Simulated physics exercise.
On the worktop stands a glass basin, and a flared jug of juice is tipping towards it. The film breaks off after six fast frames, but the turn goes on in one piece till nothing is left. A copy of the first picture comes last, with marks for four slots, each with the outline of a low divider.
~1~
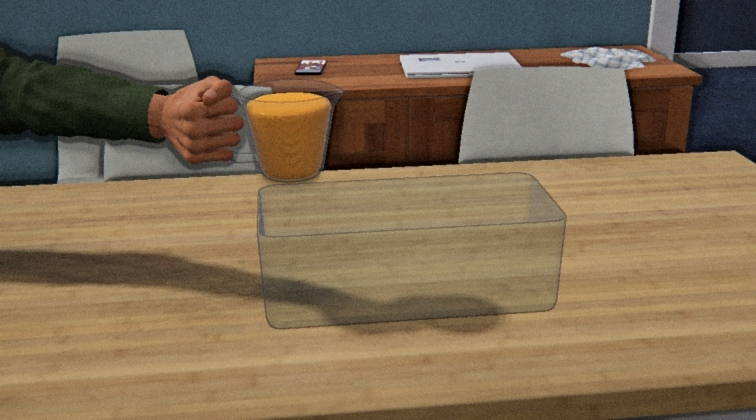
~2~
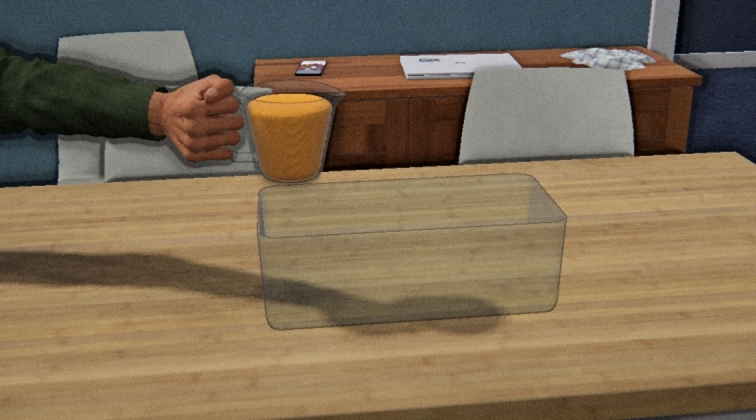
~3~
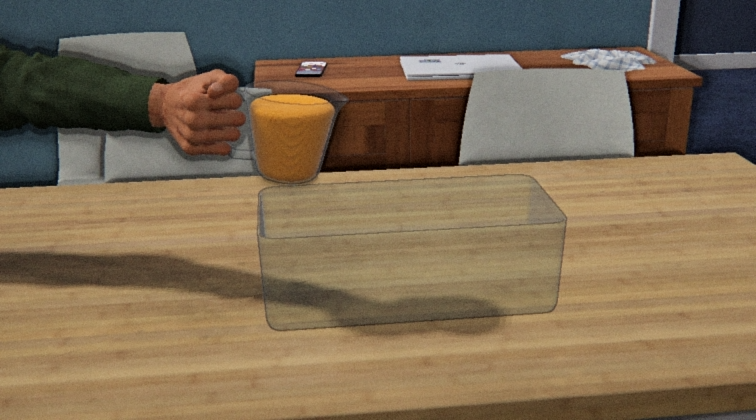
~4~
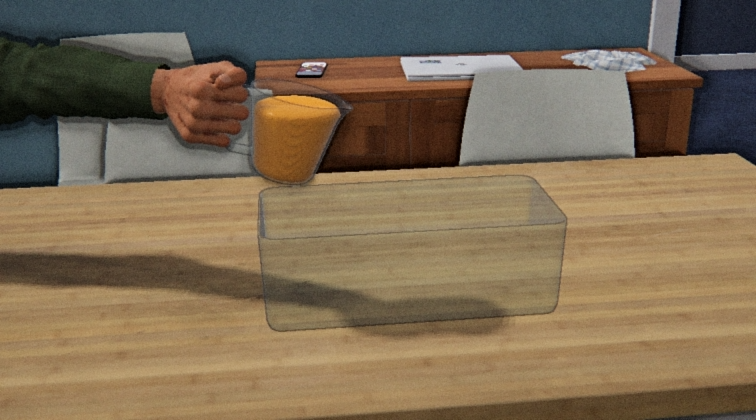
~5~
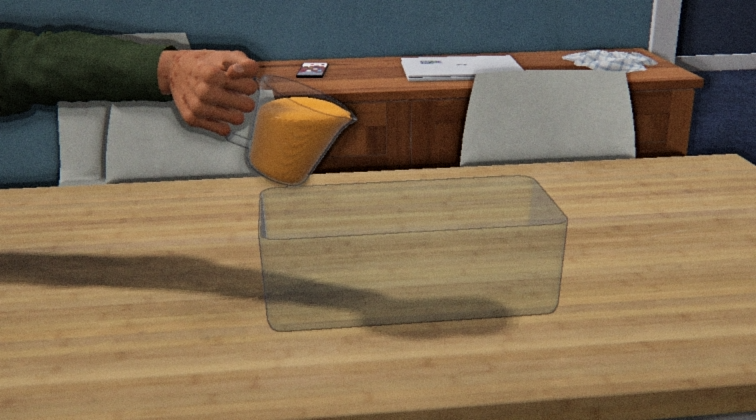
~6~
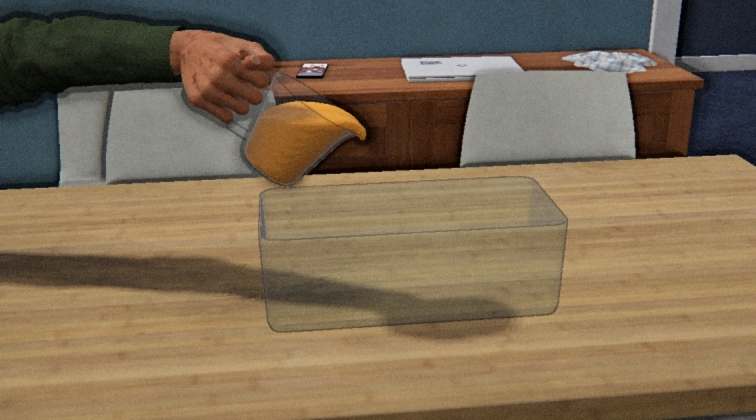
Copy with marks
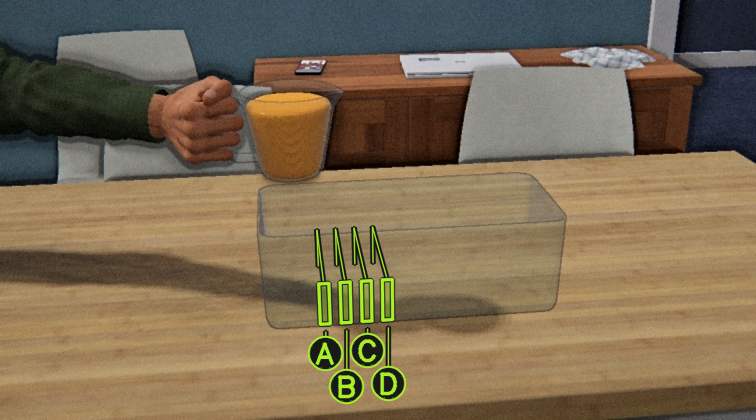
On a wooden worktop stands an empty clear glass basin, and a hand at the left holds a flared jug of orange juice upright above it. The hand then tilts the jug to the right, slowly at first and then more steeply, until the juice reaches the lip and just passes over it.
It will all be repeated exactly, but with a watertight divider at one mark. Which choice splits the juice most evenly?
Go for D.
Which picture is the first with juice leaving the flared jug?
In picture 6.
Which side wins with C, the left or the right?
The right side.
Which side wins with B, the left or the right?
The right one.
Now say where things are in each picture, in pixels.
In the first frame, upright, lip at (342, 91); basin from (266, 326) to (556, 307); nothing has left yet.
In the second frame, upright, lip at (343, 93); nothing has left yet.
In the third frame, tipped about 7°, lip at (347, 99); nothing has left yet.
In the fourth frame, tipped about 14°, lip at (351, 107); nothing has left yet.
In the fifth frame, tipped about 25°, lip at (355, 118); nothing has left yet.
In the sixth frame, tipped about 37°, lip at (357, 132); juice is over the lip, down to (363, 137).
On the marked copy, A at (325, 331); B at (346, 330); C at (367, 328); D at (388, 327).
With A, about 2 % ends left of the wall and 98 % right of it.
With B, about 2 % ends left of the wall and 98 % right of it.
With C, about 17 % ends left of the wall and 82 % right of it.
With D, about 48 % ends left of the wall and 51 % right of it.
